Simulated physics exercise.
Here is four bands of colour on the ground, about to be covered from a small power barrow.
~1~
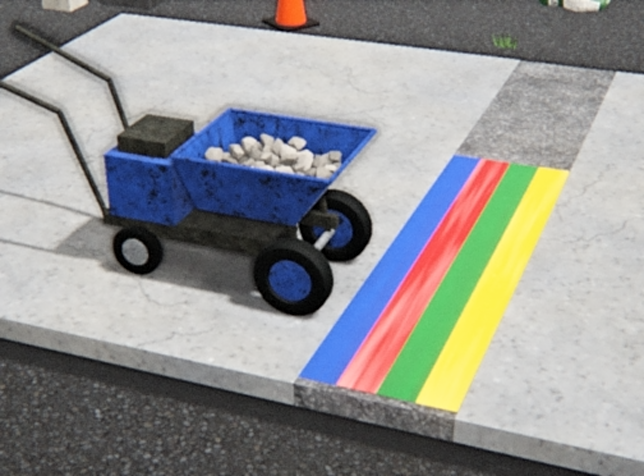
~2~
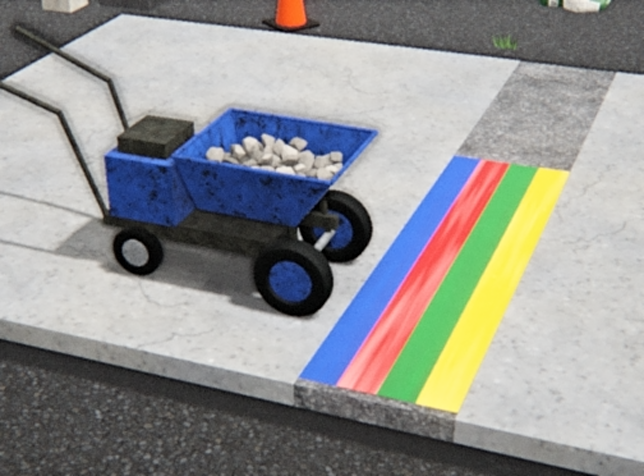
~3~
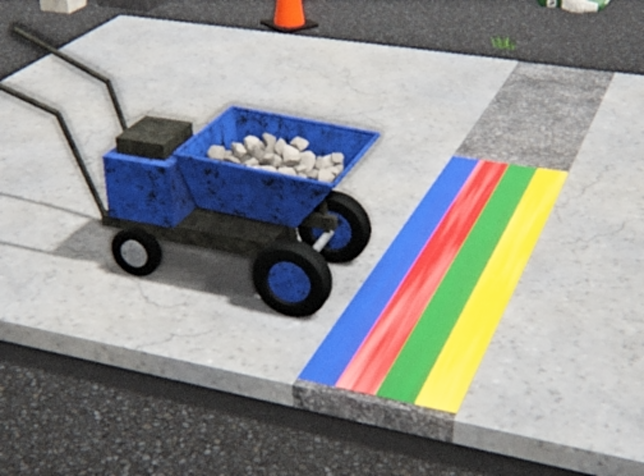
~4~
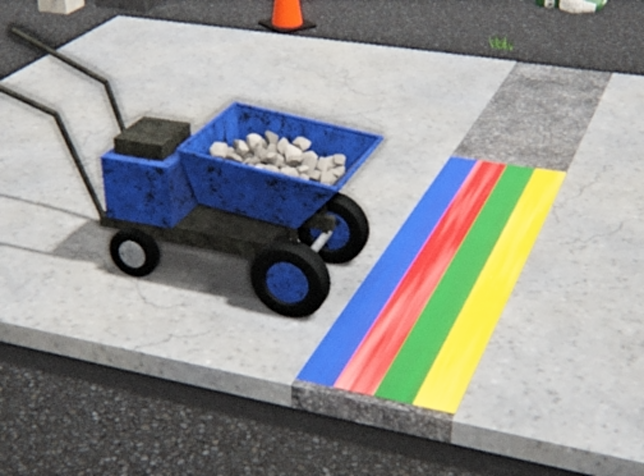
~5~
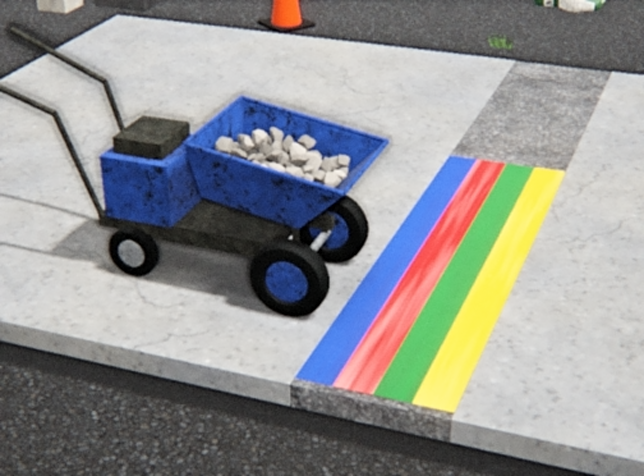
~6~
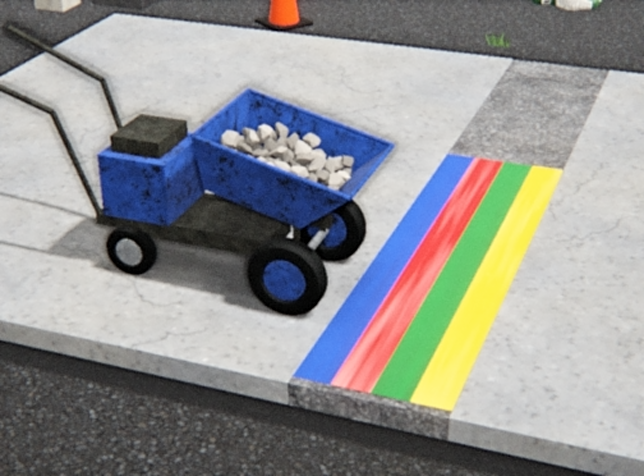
Blue skip of a small power barrow, loaded with broken stones, slowly tilting forward to the right beside four coloured ground strips.
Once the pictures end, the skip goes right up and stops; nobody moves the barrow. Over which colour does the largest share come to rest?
Most covered: The green band.
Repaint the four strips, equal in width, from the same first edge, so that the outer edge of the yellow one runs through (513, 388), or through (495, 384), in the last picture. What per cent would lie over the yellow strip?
About 20 and 20 per cent.
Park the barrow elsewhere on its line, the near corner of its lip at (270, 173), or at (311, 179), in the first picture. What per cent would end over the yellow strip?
About 10 and 20 per cent.
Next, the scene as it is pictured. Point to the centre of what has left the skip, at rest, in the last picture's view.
Near (458, 306).
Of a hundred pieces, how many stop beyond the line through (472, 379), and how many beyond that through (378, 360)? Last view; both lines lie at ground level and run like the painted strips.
First some 10, then 80 per cent.
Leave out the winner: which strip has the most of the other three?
It is the yellow one.
Just after the last frame, skip tipped steeply; every one in the skip.
A moment on, skip tipped right over; almost all in the skip; just a few over the green strip.
Further on, skip tipped right over; roughly a quarter in the skip; roughly a third over the green strip; roughly a quarter over the yellow strip; about a tenth off the paint.
When it is over, skip tipped right over; about a tenth in the skip; not one over the blue strip; just a few over the red strip; roughly a third over the green strip; roughly a third over the yellow strip; about a tenth off the paint.
